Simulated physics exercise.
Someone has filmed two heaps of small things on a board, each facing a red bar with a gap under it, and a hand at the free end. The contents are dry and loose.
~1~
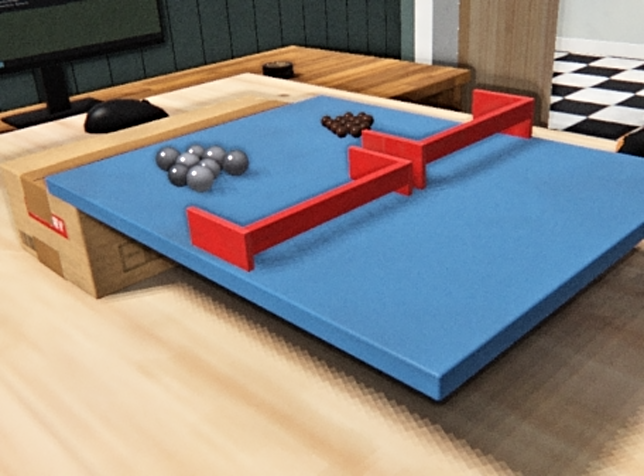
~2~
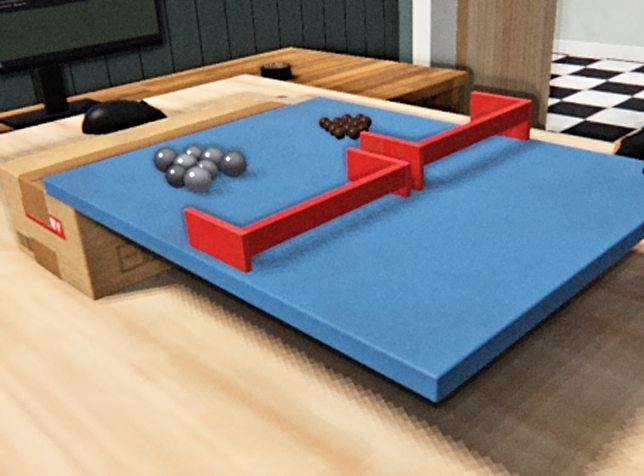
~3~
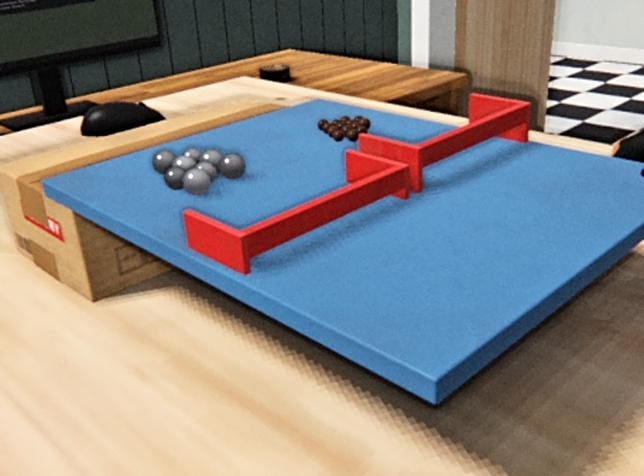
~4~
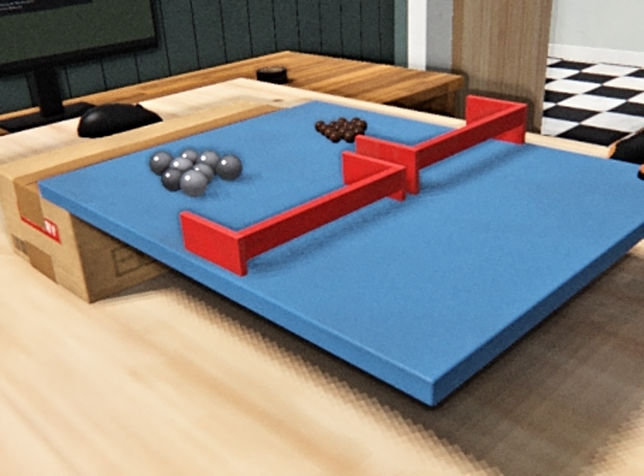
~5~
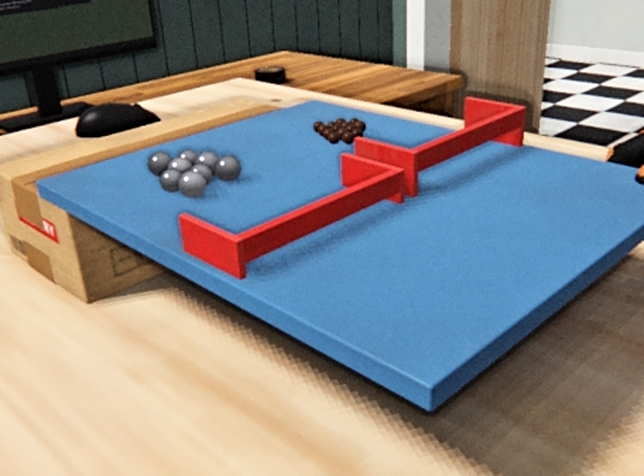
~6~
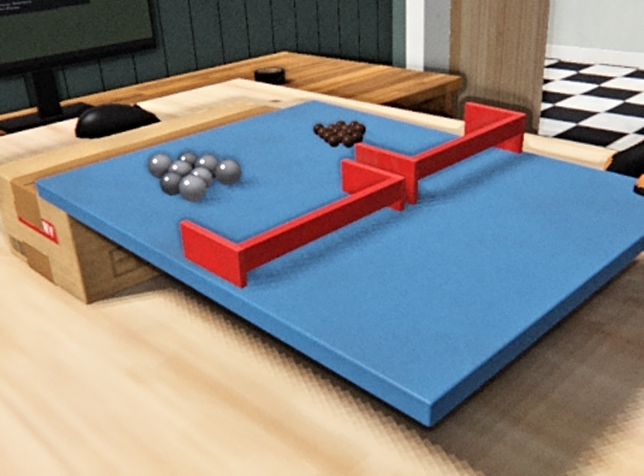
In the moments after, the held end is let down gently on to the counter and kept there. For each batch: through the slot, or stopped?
Here the nearer batch ends behind the gate, and the farther batch rolls on past the gate.
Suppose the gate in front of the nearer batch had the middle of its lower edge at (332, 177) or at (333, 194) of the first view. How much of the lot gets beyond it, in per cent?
Near 100 % and 100 %.
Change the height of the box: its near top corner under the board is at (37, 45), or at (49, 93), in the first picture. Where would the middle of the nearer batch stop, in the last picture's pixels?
First near (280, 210), then near (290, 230).
Then, 0.23 s past the last view, board sloping at 7°; nearer batch where it was; farther batch where it was.
Then, 0.51 s past the last view, board sloping at 13°; nearer batch on its way down; farther batch on its way down.
Then, 0.82 s past the last view, board resting at 15°; nearer batch has reached its gate; farther batch all past its gate.
Finally, board resting at 15°; nearer batch gathered behind its gate; farther batch all past its gate.
